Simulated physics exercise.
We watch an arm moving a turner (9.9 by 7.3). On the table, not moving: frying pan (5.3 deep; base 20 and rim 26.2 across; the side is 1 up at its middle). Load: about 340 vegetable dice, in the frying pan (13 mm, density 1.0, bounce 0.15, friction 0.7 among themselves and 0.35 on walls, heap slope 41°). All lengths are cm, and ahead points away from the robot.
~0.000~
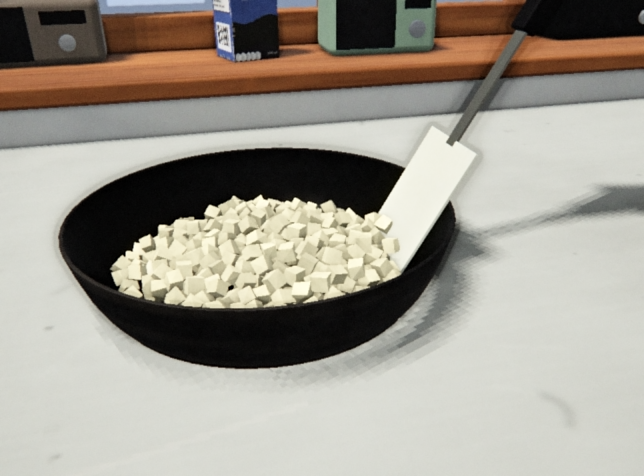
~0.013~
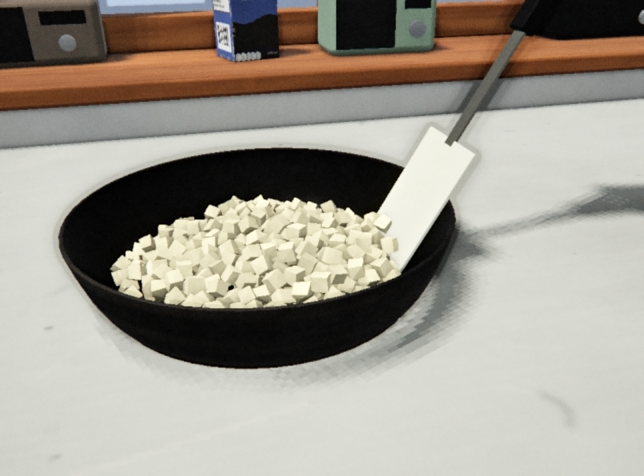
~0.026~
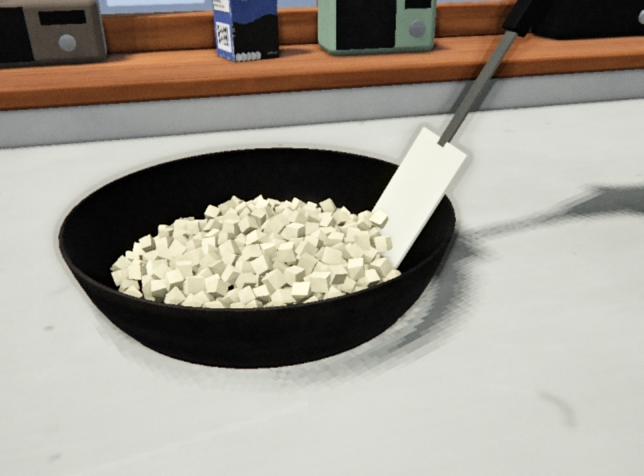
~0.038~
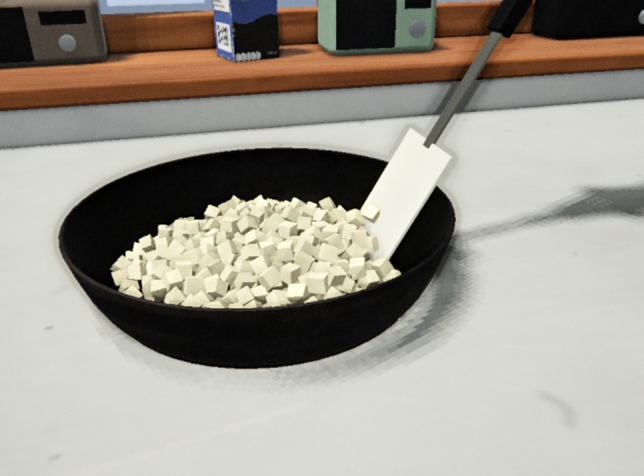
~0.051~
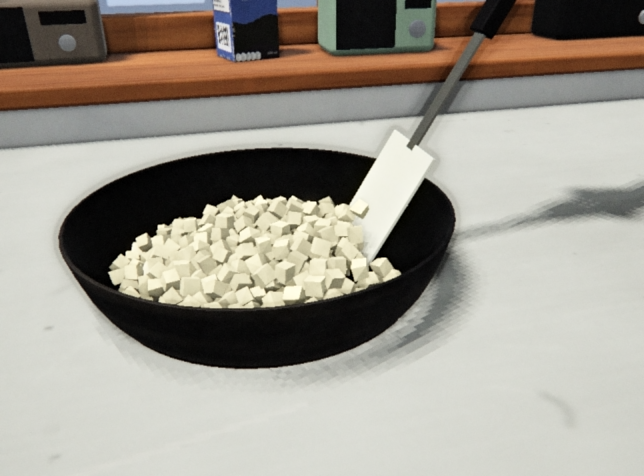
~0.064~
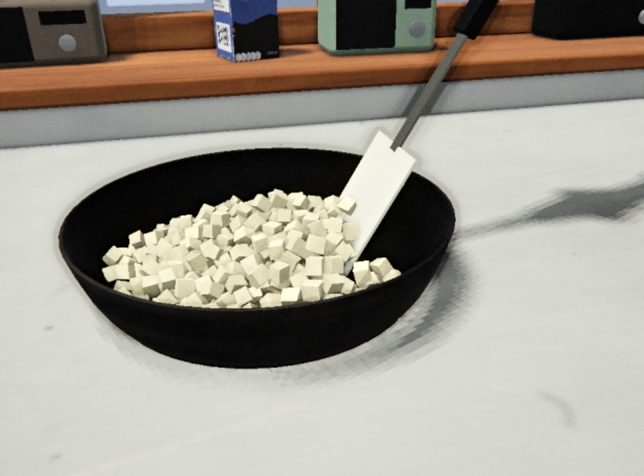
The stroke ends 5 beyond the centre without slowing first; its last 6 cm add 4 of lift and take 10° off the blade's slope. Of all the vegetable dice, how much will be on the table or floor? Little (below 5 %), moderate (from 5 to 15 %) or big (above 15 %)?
Answer: Moderate; from 5 to 15 % of the vegetable dice finish on the table or floor.
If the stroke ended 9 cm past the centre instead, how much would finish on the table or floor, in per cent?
Then about 20 per cent.
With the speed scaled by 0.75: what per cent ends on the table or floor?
Some 0 per cent.
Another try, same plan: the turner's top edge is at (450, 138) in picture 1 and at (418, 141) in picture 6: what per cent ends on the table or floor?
About 0 per cent.
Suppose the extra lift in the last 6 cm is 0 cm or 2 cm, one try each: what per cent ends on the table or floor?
Some 0 and 0 per cent.
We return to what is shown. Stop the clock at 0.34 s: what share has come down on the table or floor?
Some 8 per cent.
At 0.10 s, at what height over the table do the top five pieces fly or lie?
Roughly 6 cm.
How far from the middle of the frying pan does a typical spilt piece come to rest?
Roughly 24 cm.
After 0.10 s, sloping 59°, highest piece 6 above the table; 337 in the frying pan.
After 0.13 s, sloping 55°, highest piece 7 above the table; 337 in the frying pan.
After 0.34 s, sloping 49°, highest piece 6 above the table; 305 in the frying pan, 26 on the table or floor, 6 on the blade or in flight.
After 1.39 s, sloping 49°, highest piece 6 above the table; 305 in the frying pan, 32 on the table or floor.
At rest, 305 in the frying pan, 32 on the table or floor. That is 9 % on the table or floor.
